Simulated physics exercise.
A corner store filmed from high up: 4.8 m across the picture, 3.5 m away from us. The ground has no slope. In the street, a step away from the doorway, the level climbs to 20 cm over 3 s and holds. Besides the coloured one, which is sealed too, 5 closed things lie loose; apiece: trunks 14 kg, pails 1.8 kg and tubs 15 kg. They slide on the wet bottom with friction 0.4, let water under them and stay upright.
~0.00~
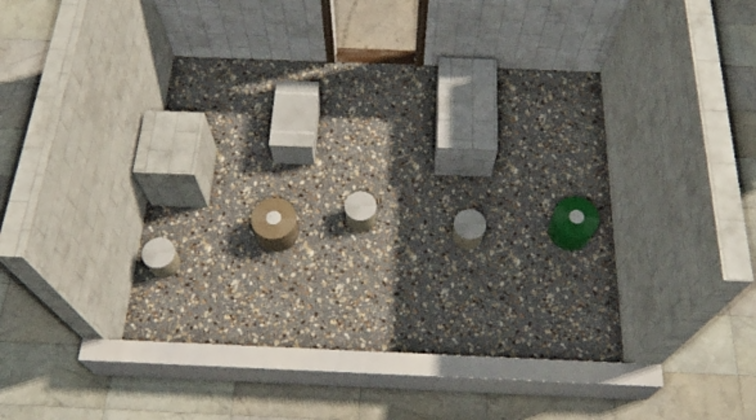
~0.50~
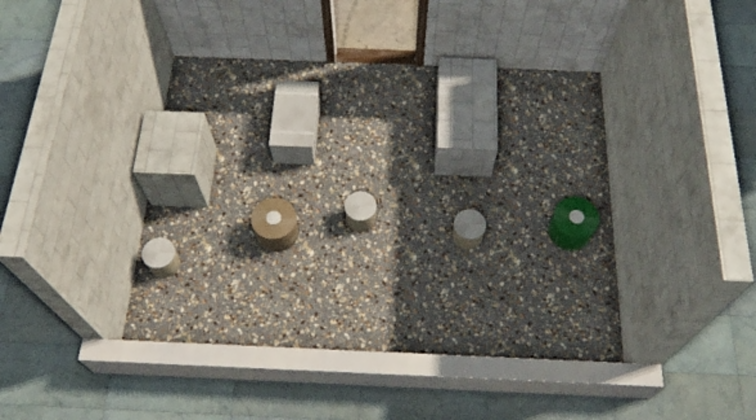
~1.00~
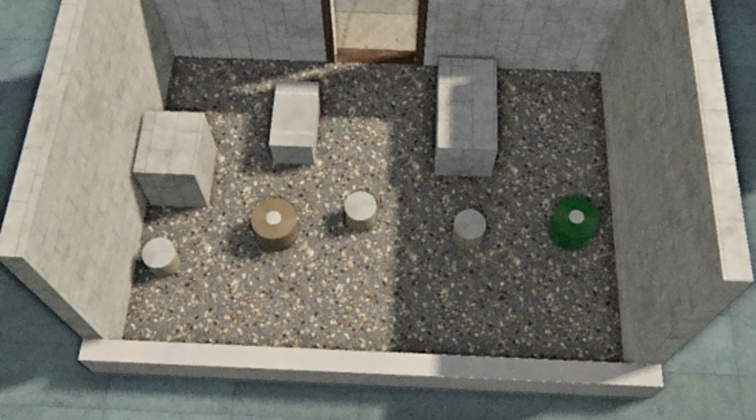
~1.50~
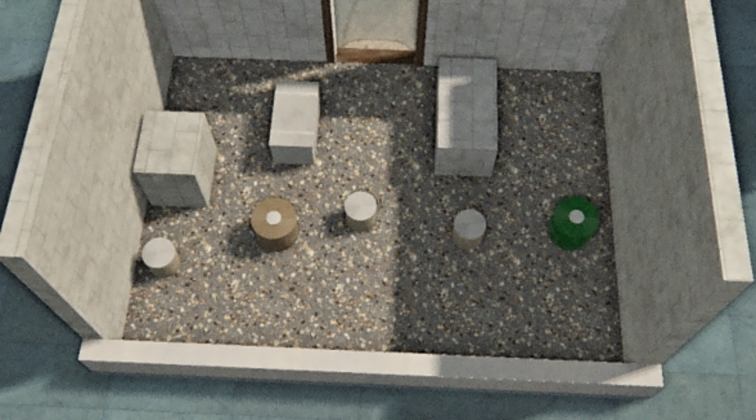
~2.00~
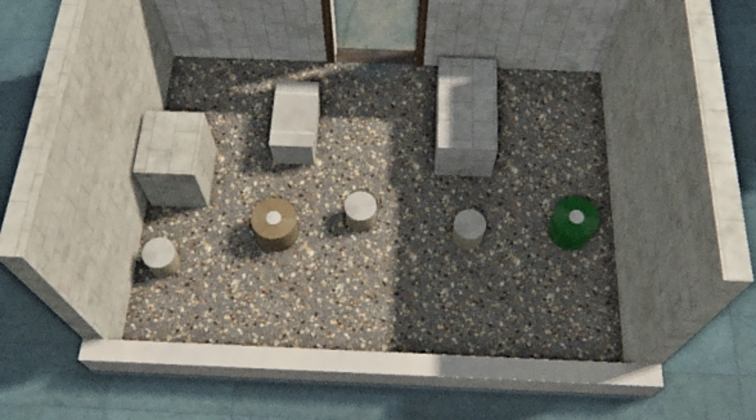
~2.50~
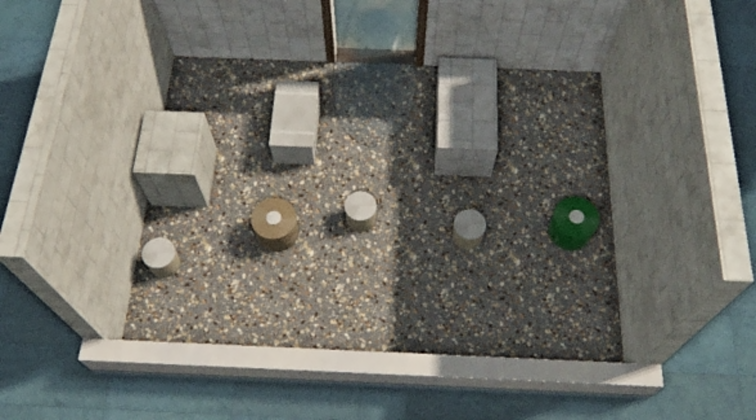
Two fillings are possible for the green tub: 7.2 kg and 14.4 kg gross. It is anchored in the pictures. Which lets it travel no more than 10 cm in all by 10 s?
For it, only the higher weight holds it.
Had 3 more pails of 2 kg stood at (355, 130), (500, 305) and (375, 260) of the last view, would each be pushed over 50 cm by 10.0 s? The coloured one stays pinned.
In that order: More, past it, more.
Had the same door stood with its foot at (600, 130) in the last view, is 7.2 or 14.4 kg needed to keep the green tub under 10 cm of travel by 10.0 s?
In that case only the higher weight holds it.
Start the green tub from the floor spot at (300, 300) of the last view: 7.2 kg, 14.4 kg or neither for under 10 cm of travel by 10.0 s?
It takes the larger.
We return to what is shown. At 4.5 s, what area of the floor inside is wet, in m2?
About 7.5 m2.
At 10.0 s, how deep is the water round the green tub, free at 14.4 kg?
About 5 cm.
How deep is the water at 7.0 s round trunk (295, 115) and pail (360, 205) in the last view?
Roughly 3 and 10 cm.
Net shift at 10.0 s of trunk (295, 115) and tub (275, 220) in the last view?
In that order: 80 cm, 0 cm.
After 3.5 s the green tub would be 0 cm from its start with 7.2 kg and 0 cm from its start with 14.4 kg; 0 cm of water round it then.
After 4.5 s the green tub would be 0 cm from its start with 7.2 kg and 0 cm from its start with 14.4 kg; 0 cm of water round it then.
After 7.0 s the green tub would be 0 cm from its start with 7.2 kg and 0 cm from its start with 14.4 kg; 0 cm of water round it then.
After 10.0 s the green tub would be 50 cm from its start with 7.2 kg and 0 cm from its start with 14.4 kg; 5 cm of water round it then.
